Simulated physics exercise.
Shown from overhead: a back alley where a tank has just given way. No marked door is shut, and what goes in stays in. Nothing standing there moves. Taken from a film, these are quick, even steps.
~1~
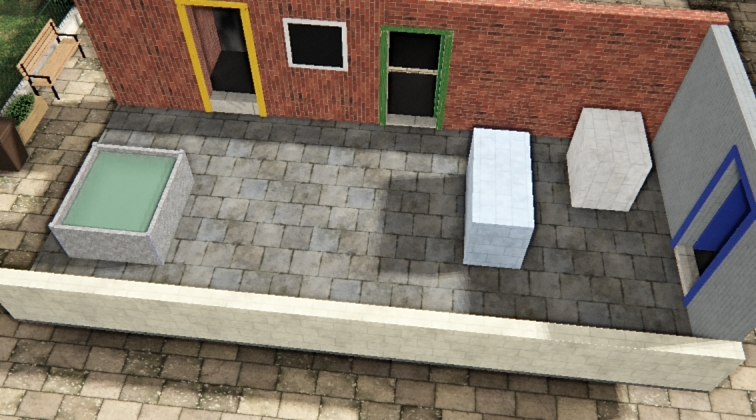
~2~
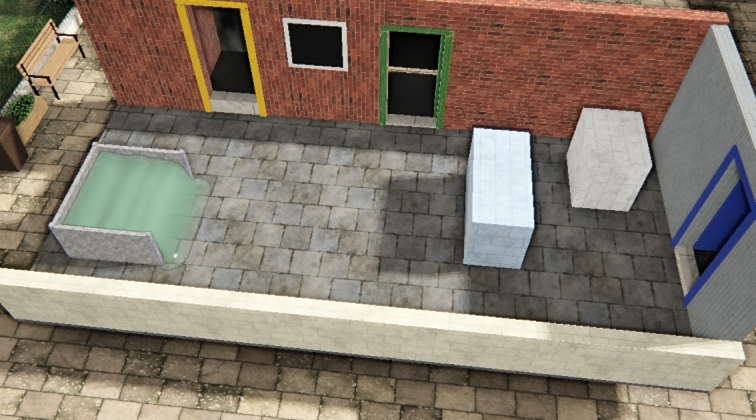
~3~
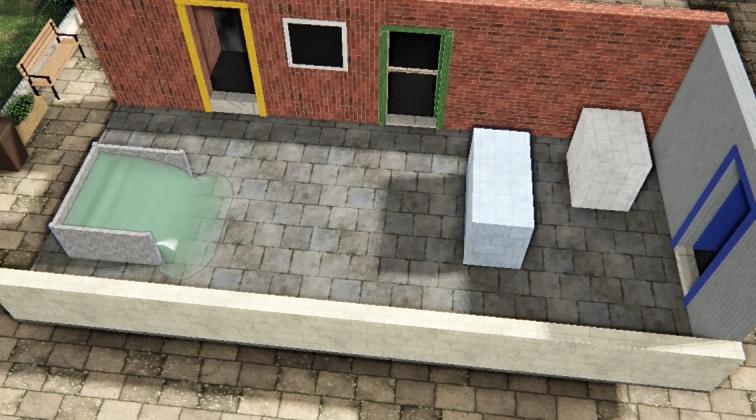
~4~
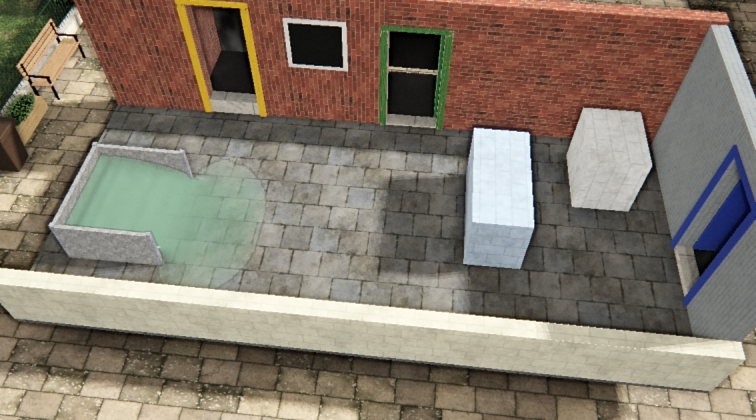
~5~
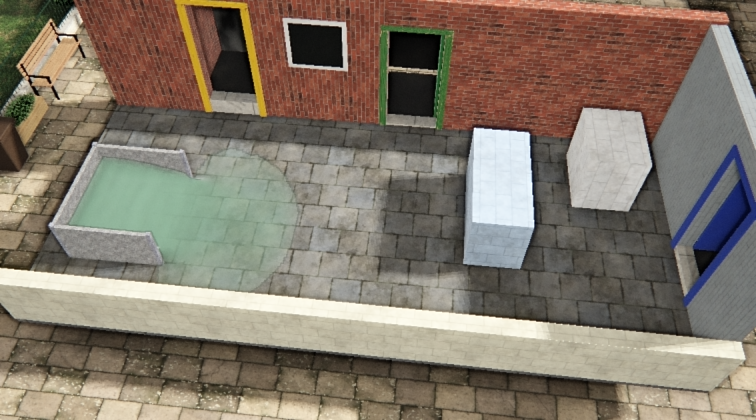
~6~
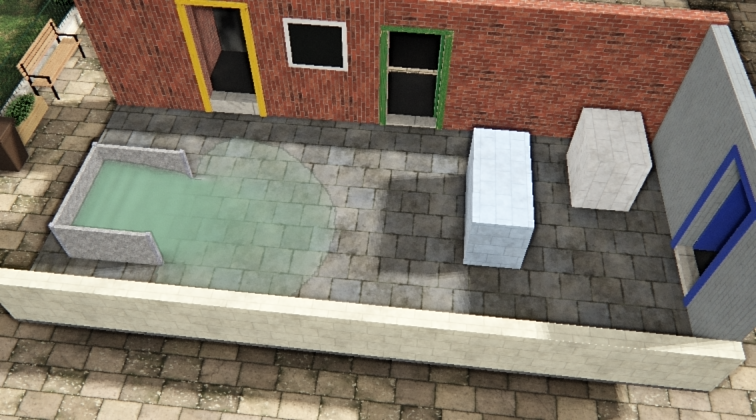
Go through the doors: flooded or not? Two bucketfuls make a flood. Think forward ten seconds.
Green door: Flooded. Blue door: Not flooded. Yellow door: Not flooded.
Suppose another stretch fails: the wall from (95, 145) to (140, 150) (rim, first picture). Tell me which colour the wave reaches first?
That's the yellow door.
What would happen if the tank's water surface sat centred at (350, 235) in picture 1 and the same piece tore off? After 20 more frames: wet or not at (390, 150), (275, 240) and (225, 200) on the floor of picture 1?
Soaked, bone-dry, bone-dry.
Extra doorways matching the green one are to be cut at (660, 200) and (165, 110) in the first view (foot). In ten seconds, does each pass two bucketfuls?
Going through them as given, the first one tops the limit and the second one remains within the limit.
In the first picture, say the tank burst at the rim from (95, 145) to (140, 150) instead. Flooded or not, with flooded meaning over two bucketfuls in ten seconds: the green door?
Well, it turns out the green door comes up short.
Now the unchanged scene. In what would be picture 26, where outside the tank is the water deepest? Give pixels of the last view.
Check roughly (689, 361).
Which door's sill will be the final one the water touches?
Answer: The blue door.
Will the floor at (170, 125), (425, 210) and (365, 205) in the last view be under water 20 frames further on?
Same order as asked: Dry as before; drenched; drenched.
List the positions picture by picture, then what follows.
Still water in the tank at (122, 191), in the first picture.
The front is at (196, 180), out from the gap at (173, 213), in the second picture.
The front is at (222, 180), out from the gap at (173, 214), in the third picture.
Water pours out at (174, 215) and has run to (242, 171), in the fourth picture.
The front is at (293, 211), out from the gap at (174, 216), in the fifth picture.
The front is at (329, 215), out from the gap at (174, 216), in the sixth picture.
A moment on, water covers 40 % of the floor; the green door not reached, the blue door not reached, the yellow door not reached.
Next, water covers 55 % of the floor; the green door wet at the sill, nothing in, the blue door not reached, the yellow door wet at the sill, nothing in.
Then, water covers 65 % of the floor; the green door under two buckets in, the blue door not reached, the yellow door wet at the sill, nothing in.
Later, water covers 80 % of the floor; the green door over two buckets in, the blue door under two buckets in, the yellow door wet at the sill, nothing in.
In the end, water covers 90 % of the floor; the green door over two buckets in, the blue door under two buckets in, the yellow door wet at the sill, nothing in.
